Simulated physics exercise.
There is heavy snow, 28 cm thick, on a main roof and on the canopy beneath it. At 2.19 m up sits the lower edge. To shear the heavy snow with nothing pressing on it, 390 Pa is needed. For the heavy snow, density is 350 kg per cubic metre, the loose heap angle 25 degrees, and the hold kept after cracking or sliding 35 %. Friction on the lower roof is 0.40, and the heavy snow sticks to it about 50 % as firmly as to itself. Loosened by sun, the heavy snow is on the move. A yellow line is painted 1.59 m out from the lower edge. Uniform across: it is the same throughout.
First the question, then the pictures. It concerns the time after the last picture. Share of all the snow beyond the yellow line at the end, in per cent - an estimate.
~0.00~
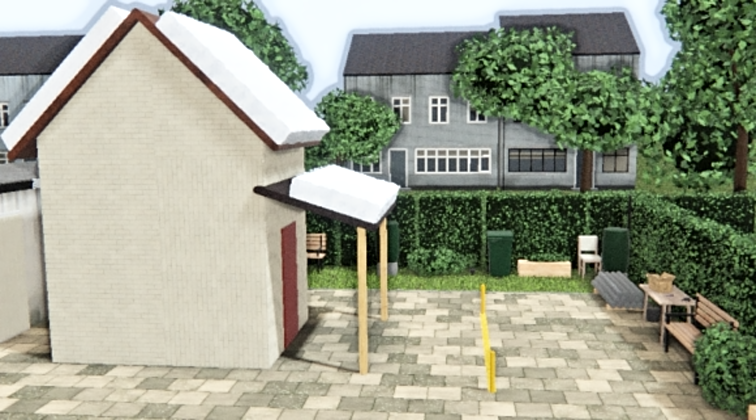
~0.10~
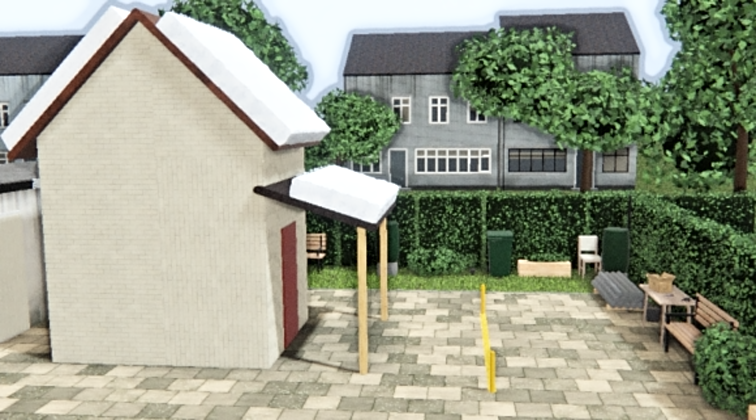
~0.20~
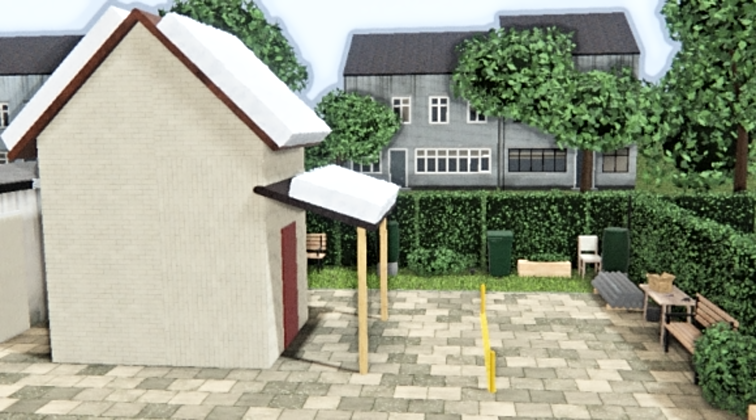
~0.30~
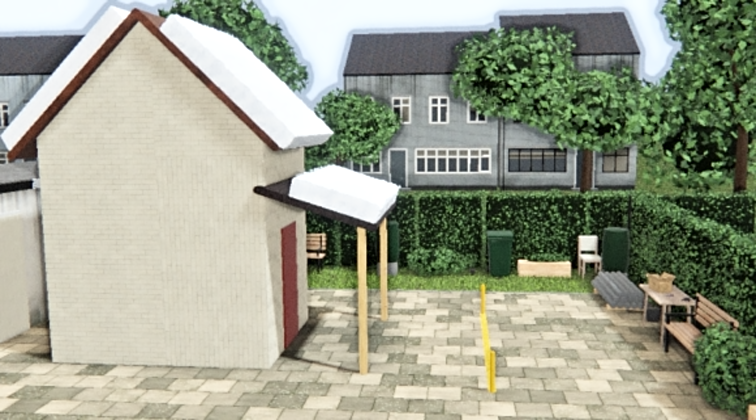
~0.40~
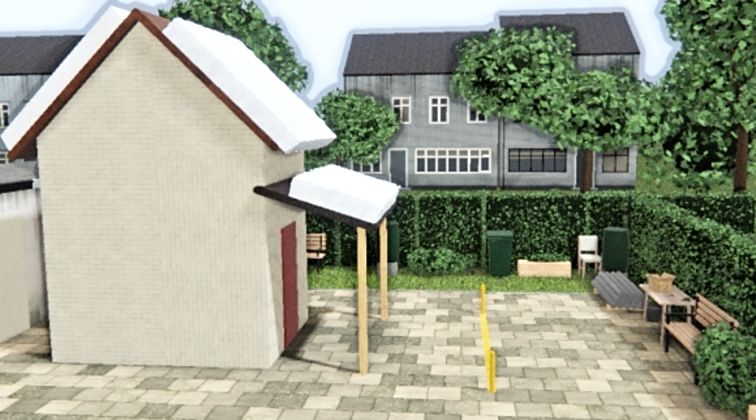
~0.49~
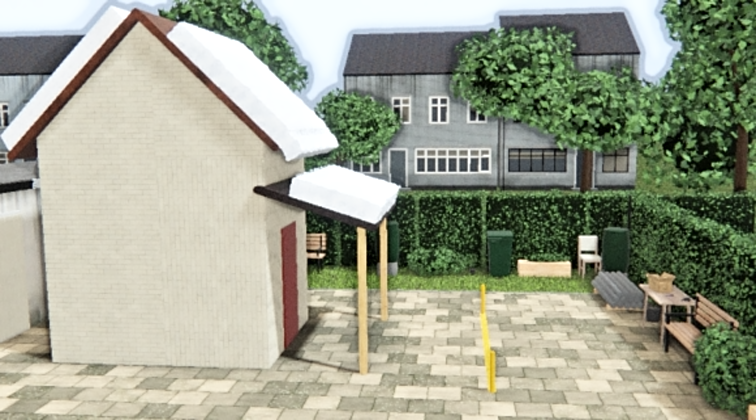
22 %.
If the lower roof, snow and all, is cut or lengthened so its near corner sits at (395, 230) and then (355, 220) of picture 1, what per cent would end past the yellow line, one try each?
I'd expect around 16 percent the first time and around 25 percent the second.
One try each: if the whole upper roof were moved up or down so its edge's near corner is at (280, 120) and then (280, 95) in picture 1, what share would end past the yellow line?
In turn about 35 %, 40 %.
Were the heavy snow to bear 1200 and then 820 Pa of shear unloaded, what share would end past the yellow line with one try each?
It'd be some 0 percent the first time and some 1 percent the second.
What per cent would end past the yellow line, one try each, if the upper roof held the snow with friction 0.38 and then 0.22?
Try 1: 35 %; try 2: 40 %.
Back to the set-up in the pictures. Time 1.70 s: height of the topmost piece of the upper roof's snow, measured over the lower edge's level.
1.2 m, more or less.
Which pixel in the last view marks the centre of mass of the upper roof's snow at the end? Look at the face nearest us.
I'd place it around (427, 307).
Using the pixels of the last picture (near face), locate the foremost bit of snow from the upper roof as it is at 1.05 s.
About (335, 179).
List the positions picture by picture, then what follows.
In the first frame, foremost bit of the heavy snow at (280, 137).
In the second frame, foremost bit of the heavy snow at (281, 138), its middle shifted 10 mm.
In the third frame, foremost bit of the heavy snow at (282, 139), its middle shifted 3.8 cm, 2 % of it past the upper edge, in one piece.
In the fourth frame, foremost bit of the heavy snow at (284, 123), its middle shifted 8.5 cm, 3 % of it past the upper edge, in one piece.
In the fifth frame, foremost bit of the heavy snow at (288, 132), its middle shifted 15 cm, 6 % of it past the upper edge, in one piece.
In the sixth frame, foremost bit of the heavy snow at (293, 135), its middle shifted 24 cm, 10 % of it past the upper edge, cracking.
After 1.05 s, none is below the lower edge and 0 % is past the line.
After 1.70 s, 2 % is below the lower edge and 0 % is past the line.
After 2.35 s, 49 % is below the lower edge and 3 % is past the line.
After 3.00 s, 66 % is below the lower edge and 22 % is past the line.
After 3.90 s, 68 % is below the lower edge and 22 % is past the line.
